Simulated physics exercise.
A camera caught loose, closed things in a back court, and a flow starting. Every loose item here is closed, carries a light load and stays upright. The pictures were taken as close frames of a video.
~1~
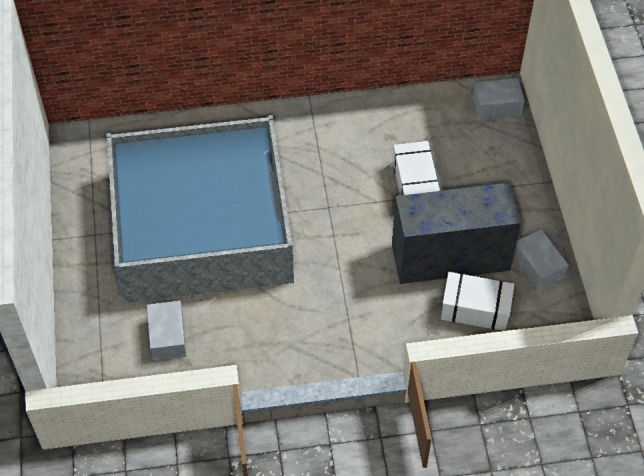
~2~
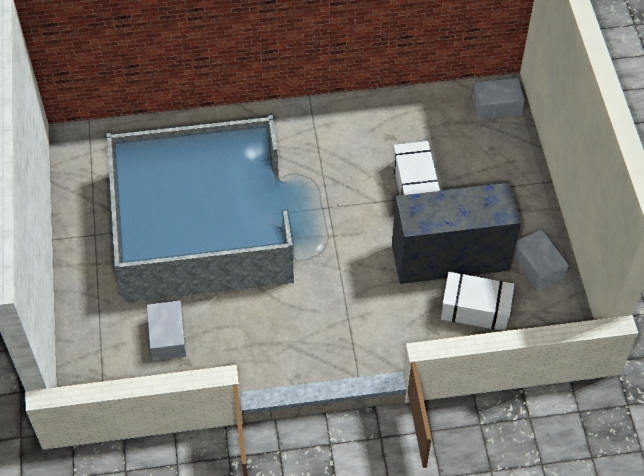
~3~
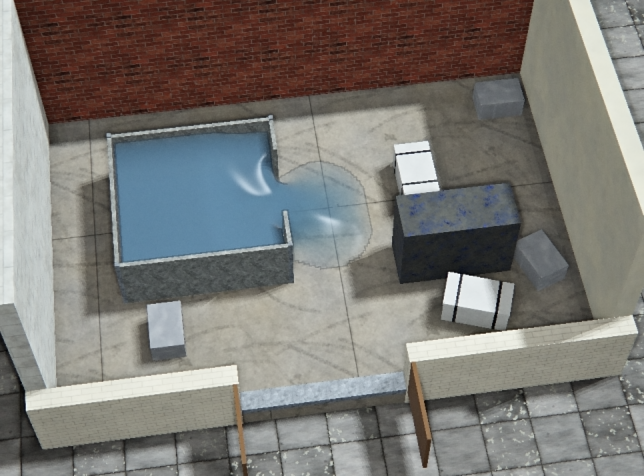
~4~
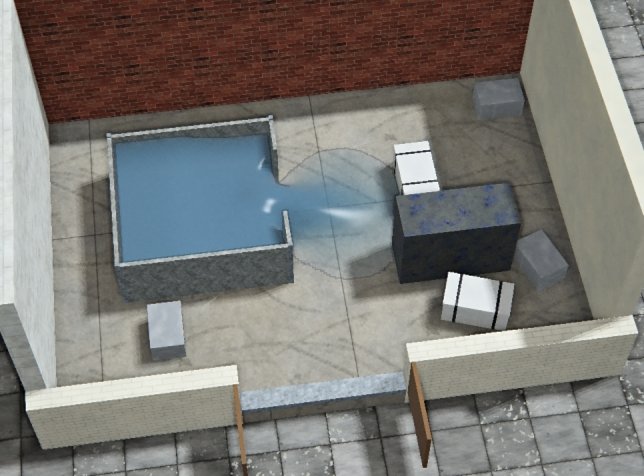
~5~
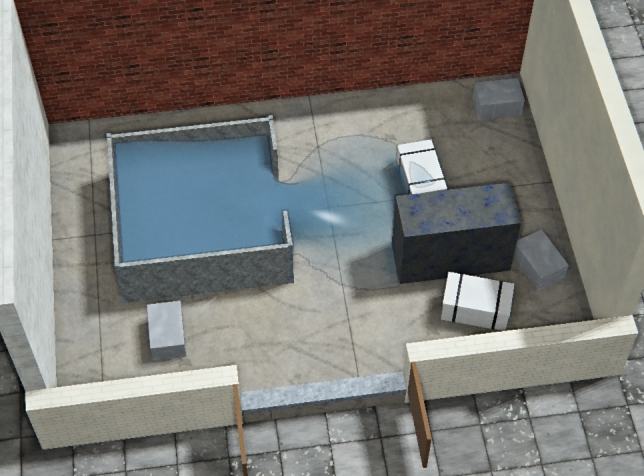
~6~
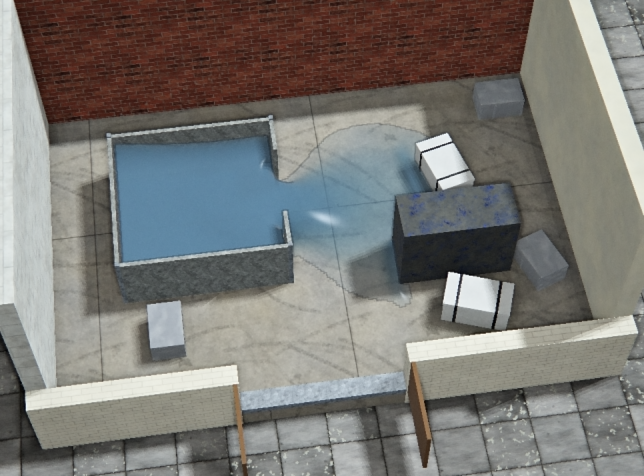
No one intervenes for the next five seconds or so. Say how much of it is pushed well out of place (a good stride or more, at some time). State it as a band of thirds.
It falls in the band of two thirds or more.
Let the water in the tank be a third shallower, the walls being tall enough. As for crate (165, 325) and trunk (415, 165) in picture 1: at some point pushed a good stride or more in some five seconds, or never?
One after the other: Short of that, yes.
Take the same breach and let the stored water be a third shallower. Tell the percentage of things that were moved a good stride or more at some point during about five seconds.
Roughly 60 %.
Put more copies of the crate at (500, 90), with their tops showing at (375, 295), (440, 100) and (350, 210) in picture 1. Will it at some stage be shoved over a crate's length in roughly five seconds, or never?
Listed in order: Displaced, displaced, then displaced.
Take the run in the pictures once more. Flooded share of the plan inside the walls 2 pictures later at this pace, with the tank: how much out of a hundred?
Wet share: Around 40 %.
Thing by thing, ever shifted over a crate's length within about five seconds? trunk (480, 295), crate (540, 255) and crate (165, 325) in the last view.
Per object, same order: The full distance / the full distance / less than that.
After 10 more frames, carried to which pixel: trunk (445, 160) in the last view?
(527, 103).
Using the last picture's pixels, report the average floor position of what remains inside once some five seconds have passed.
It comes out somewhere near (355, 249).
A moment on, 1 of 5 are well off their spots; 0 afloat.
Next, 1 of 5 are well off their spots; 2 afloat.
Later, 2 of 5 are well off their spots; 3 afloat.
In the end, 4 of 5 are well off their spots, and 4 have been at some point; 4 afloat.
